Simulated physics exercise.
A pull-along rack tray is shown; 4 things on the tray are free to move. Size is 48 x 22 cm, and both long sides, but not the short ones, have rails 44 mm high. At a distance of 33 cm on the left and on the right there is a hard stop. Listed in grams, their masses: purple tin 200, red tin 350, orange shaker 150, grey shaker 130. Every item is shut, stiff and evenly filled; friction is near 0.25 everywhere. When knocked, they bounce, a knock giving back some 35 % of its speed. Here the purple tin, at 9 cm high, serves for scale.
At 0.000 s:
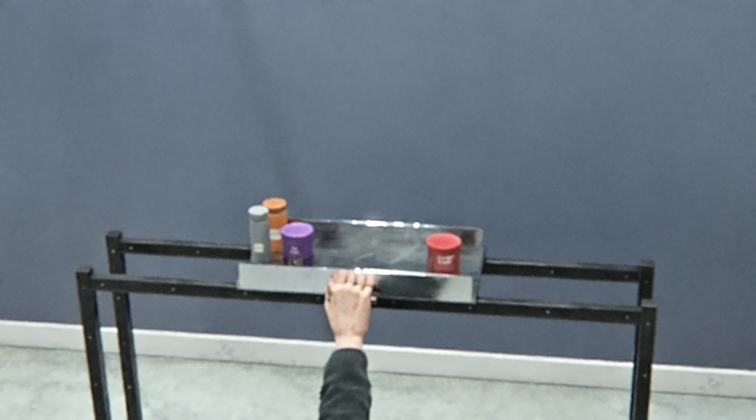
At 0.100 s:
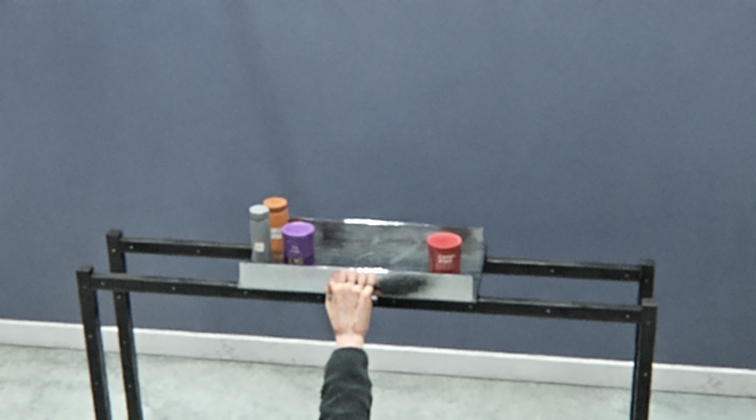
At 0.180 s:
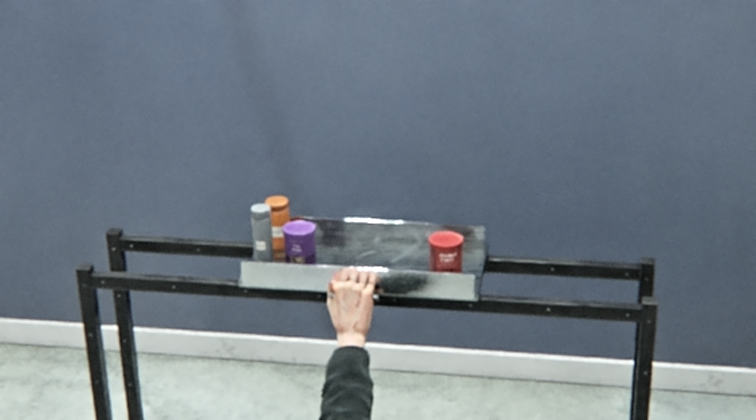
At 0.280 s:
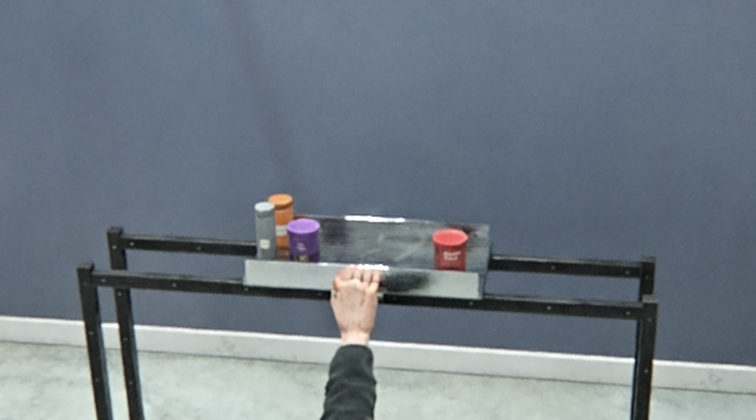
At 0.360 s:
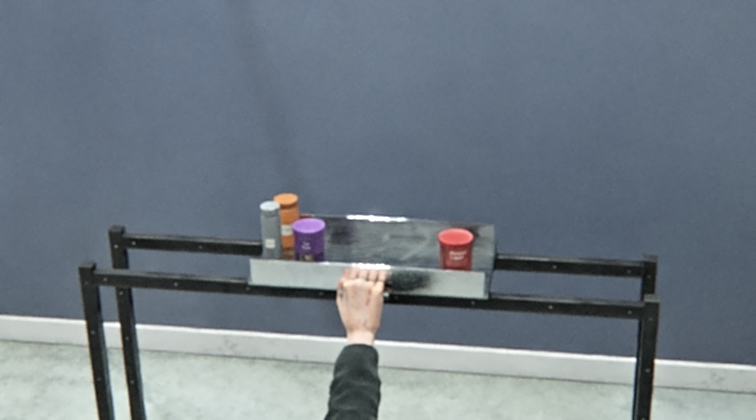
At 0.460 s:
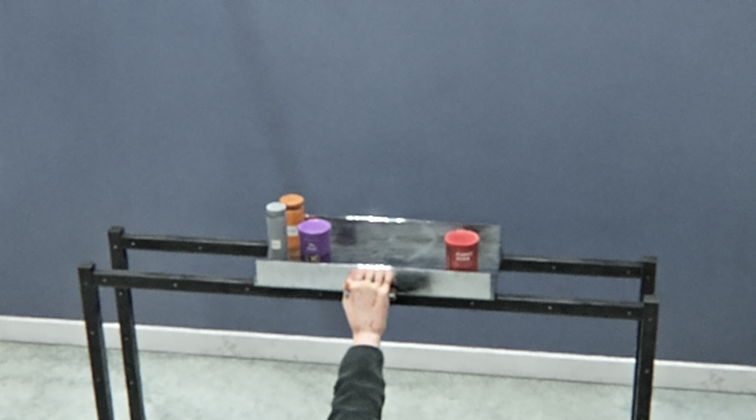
A shiny metal tray sits across a black rail frame before a plain blue-grey wall, seen from the front and slightly above by a still camera. Grey and orange shakers stand at its left end beside a purple tin, with a red tin towards the right. A dark-sleeved hand gripping the near edge barely moves at first, then slides the tray slightly right, the containers riding along upright.
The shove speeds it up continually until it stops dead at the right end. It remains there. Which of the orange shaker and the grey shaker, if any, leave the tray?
The orange shaker is still carried by the tray; the grey shaker is still carried by the tray.
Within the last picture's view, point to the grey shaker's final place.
It winds up close to (439, 245).
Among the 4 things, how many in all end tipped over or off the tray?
So, 0 in all.
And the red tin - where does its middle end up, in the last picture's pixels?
Roughly pixel (632, 269).
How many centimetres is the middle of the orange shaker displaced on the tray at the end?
Net shift near 4 cm.
After 1.26 s, tray 28 cm right.
After 1.46 s, tray 33 cm right; grey shaker moved 3 cm near (433, 244); orange shaker moved 3 cm near (443, 230); red tin moved 3 cm.
In the end (1.9 s), all 4 under 5 cm from the start. In the last view, orange shaker near (448, 230), grey shaker near (439, 245).
